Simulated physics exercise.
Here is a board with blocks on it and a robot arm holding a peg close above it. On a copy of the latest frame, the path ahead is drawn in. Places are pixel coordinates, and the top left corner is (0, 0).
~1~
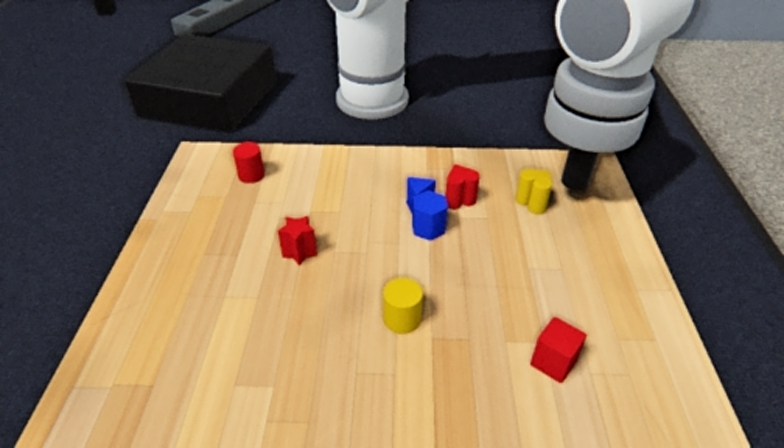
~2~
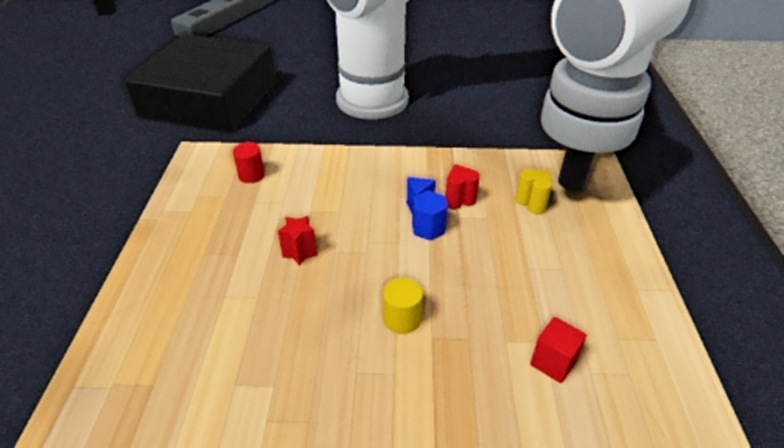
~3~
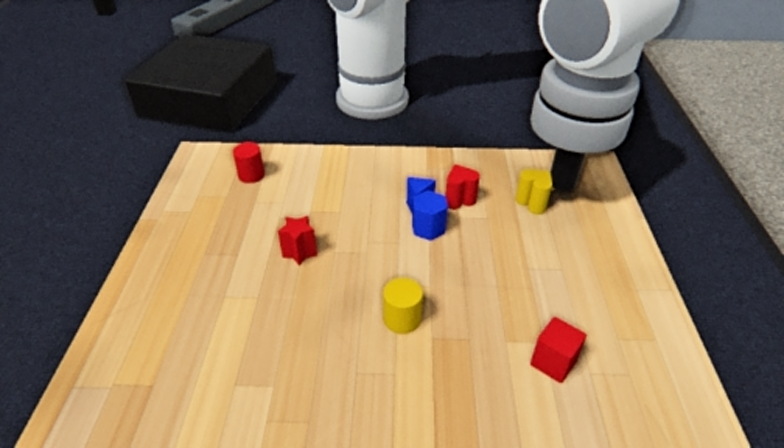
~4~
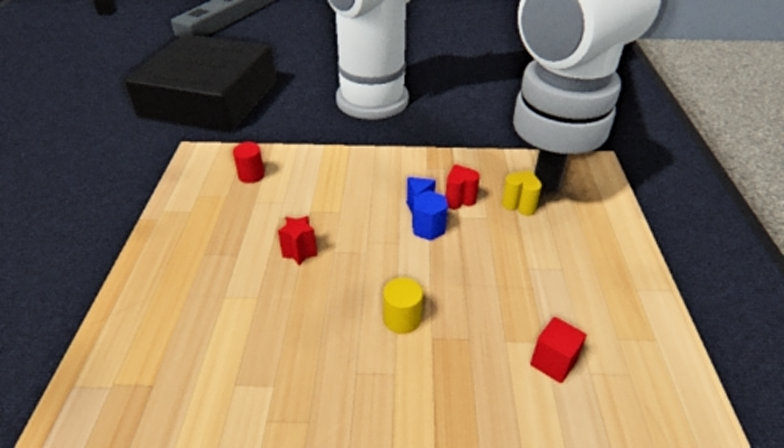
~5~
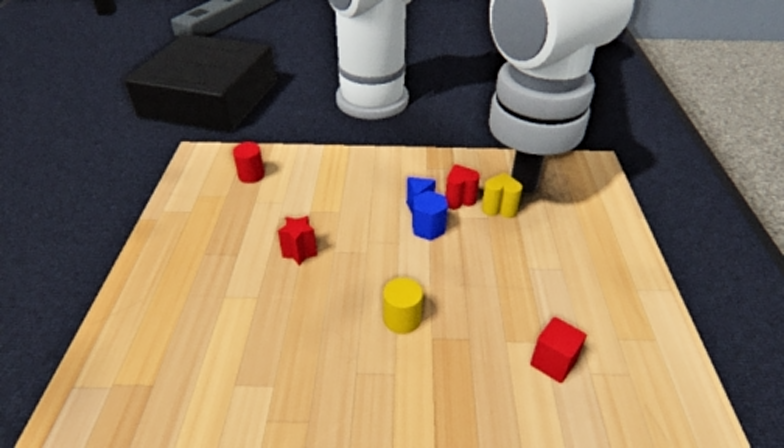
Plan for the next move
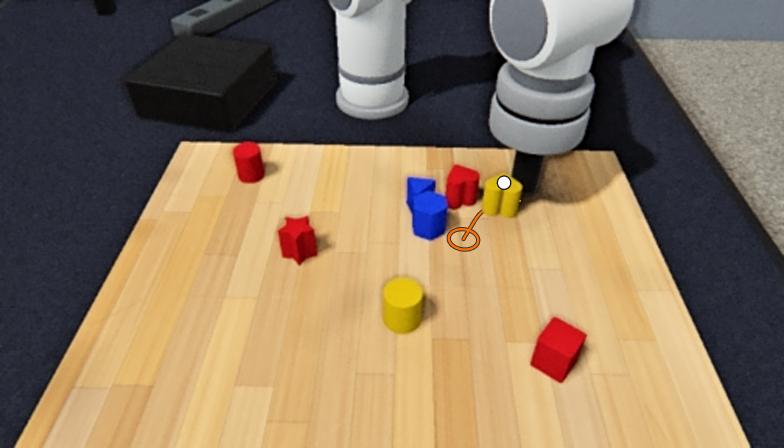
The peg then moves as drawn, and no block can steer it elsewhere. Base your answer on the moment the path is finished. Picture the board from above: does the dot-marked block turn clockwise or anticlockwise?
Rotates clockwise.
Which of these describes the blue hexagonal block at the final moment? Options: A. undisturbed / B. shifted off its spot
I choose B.
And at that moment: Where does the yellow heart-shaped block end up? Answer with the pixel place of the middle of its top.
The middle of its upper face should be somewhere near (437, 216).
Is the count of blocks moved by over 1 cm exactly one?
I expect not.
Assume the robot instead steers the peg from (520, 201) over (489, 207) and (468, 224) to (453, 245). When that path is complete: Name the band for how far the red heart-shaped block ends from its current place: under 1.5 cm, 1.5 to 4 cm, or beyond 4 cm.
Range: Under 1.5 cm.
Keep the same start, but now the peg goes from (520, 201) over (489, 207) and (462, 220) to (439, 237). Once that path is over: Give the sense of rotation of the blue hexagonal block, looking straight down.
Looking from above, the answer is clockwise.
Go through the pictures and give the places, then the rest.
The first picture shows peg's lower end at (575, 183); blue triangular piece at (420, 183); blue hexagonal block at (430, 202); red heart-shaped block at (462, 174); yellow heart-shaped block at (538, 177).
The second picture shows peg at (572, 183); blocks still.
The third picture shows peg at (562, 183); blocks still.
The fourth picture shows peg at (546, 184); yellow heart-shaped block at (525, 179).
The fifth picture shows peg at (524, 185); blue triangular piece at (420, 183); blue hexagonal block at (430, 202); red heart-shaped block at (462, 174); yellow heart-shaped block at (504, 183).
Drawn move, from (520, 201) through (493, 206) and (475, 220) to (463, 239); the dot is on the yellow heart-shaped block.
On the path given first. One third of the way, peg at (495, 190); yellow heart-shaped block at (477, 190).
Two thirds of the way, peg at (477, 204); blue hexagonal block at (419, 205); red heart-shaped block at (458, 174), turned 15° clockwise; yellow heart-shaped block at (455, 202), turned 10° clockwise.
At the end, peg at (465, 223); blue triangular piece still; blue hexagonal block at (402, 208), turned 25° clockwise; red heart-shaped block at (458, 174), turned 15° clockwise; yellow heart-shaped block at (437, 216), turned 40° clockwise.
